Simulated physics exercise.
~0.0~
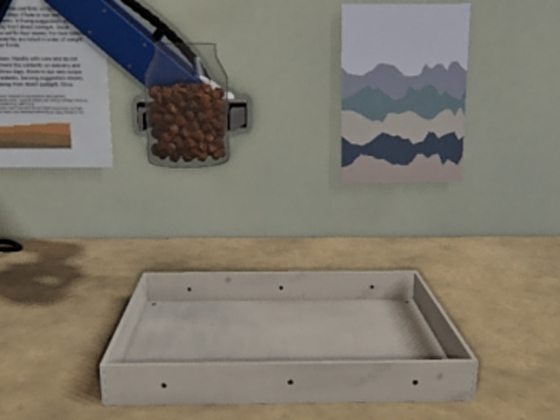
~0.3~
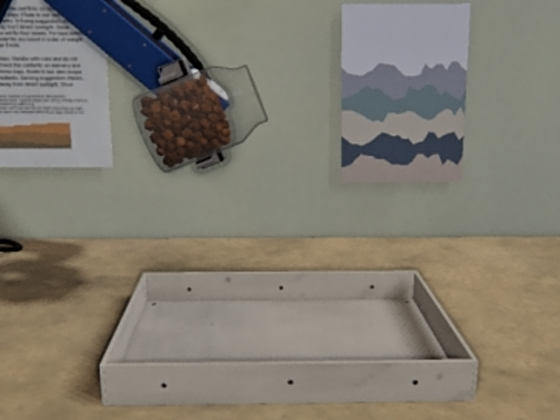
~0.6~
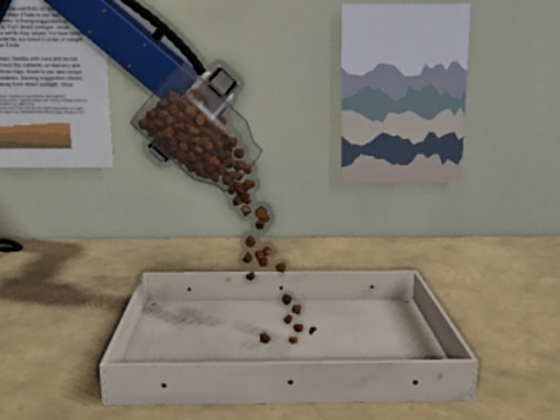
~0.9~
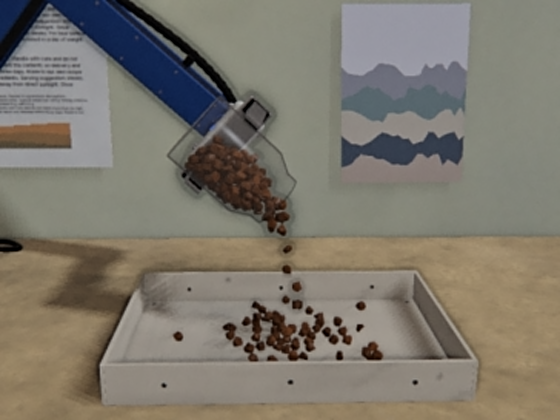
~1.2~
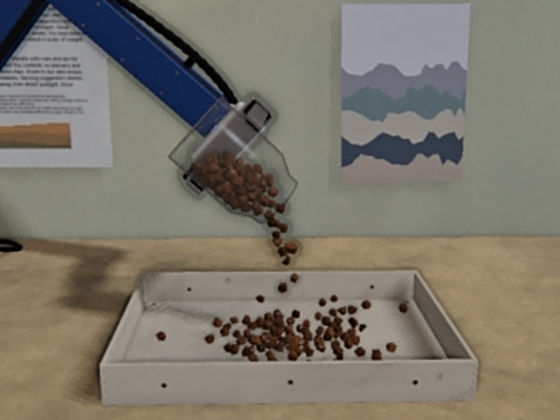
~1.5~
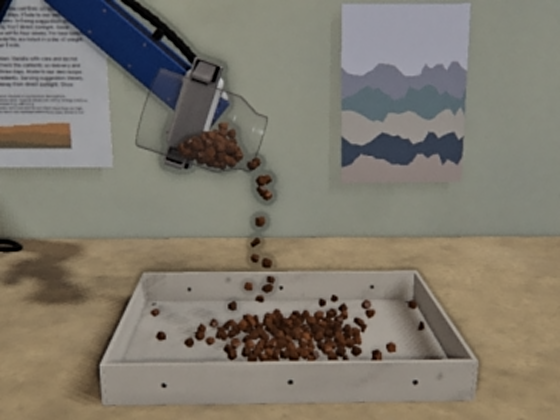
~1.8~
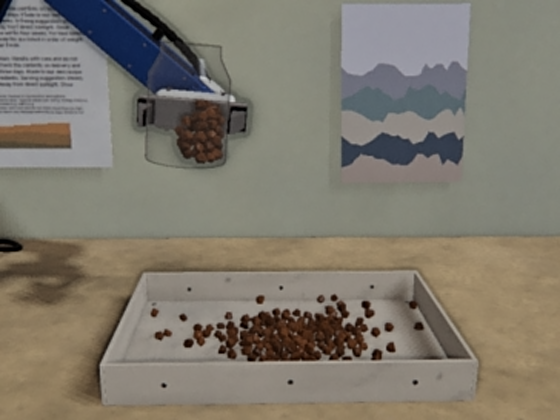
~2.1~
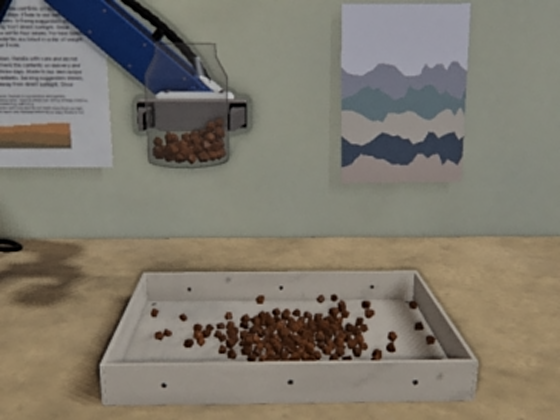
On a table top, a blue robot arm tipping a clear jar of brown pellets into a pale tray, then righting it partly full.
